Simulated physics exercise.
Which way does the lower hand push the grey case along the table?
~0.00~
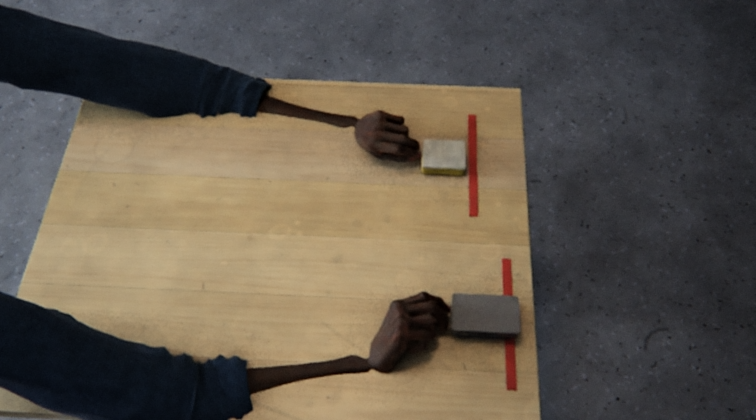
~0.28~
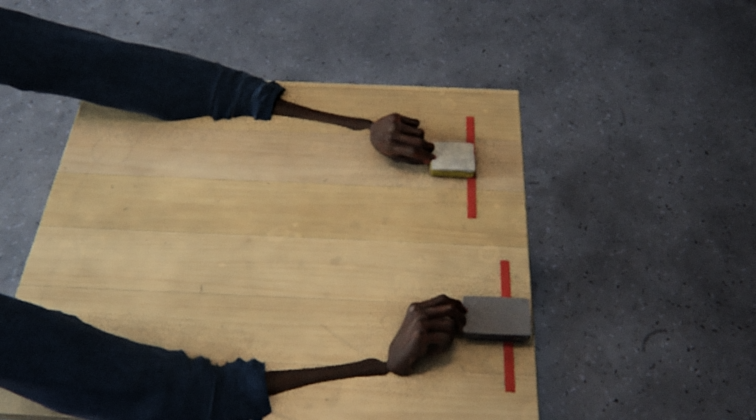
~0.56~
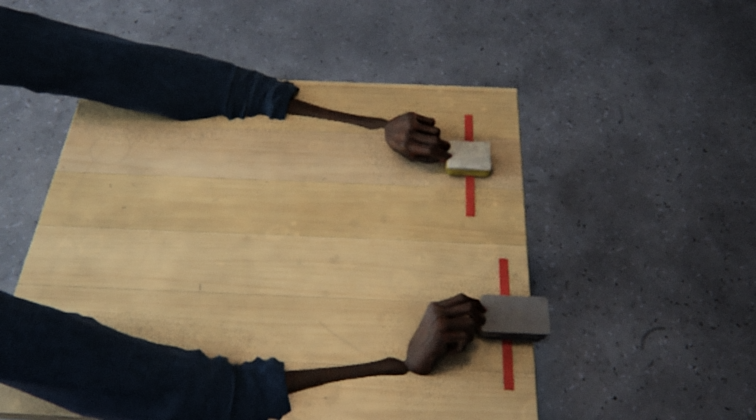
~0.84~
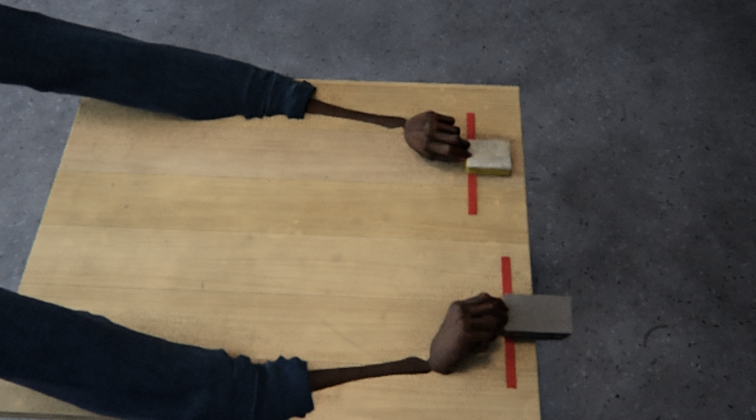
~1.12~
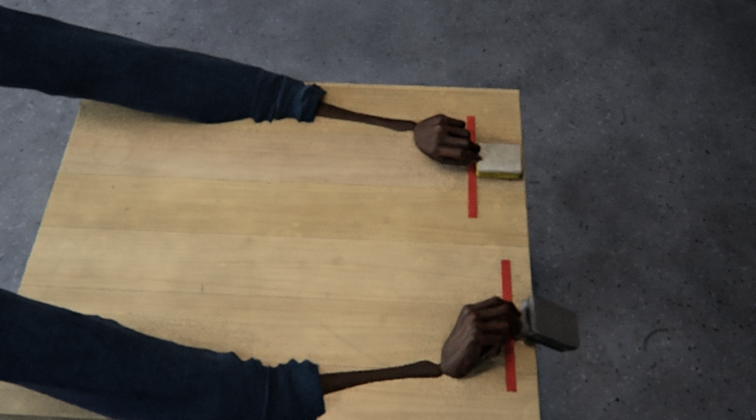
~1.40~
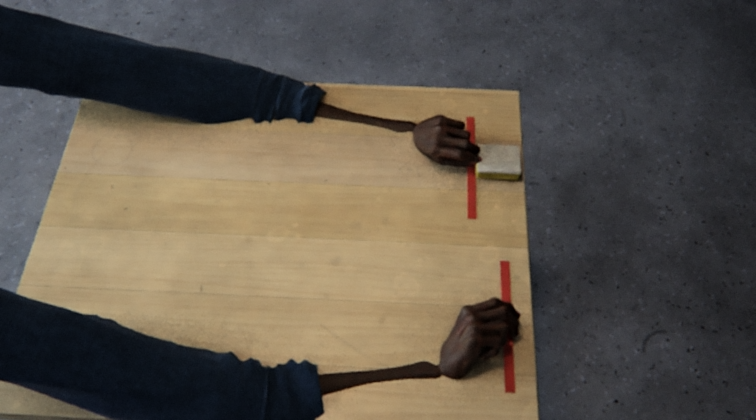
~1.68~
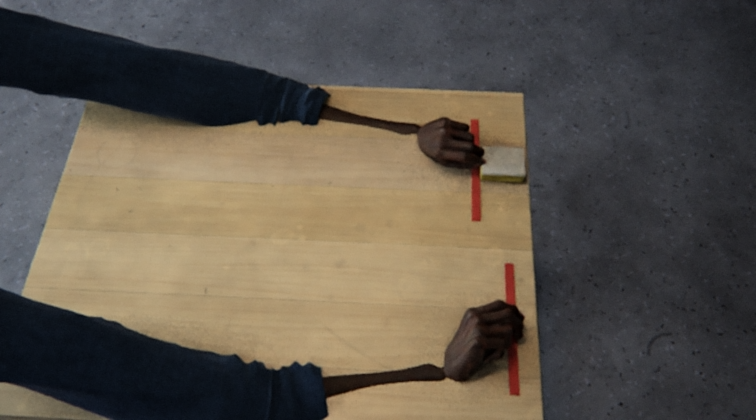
The hand pushes the grey case to the right, towards the edge of the table.
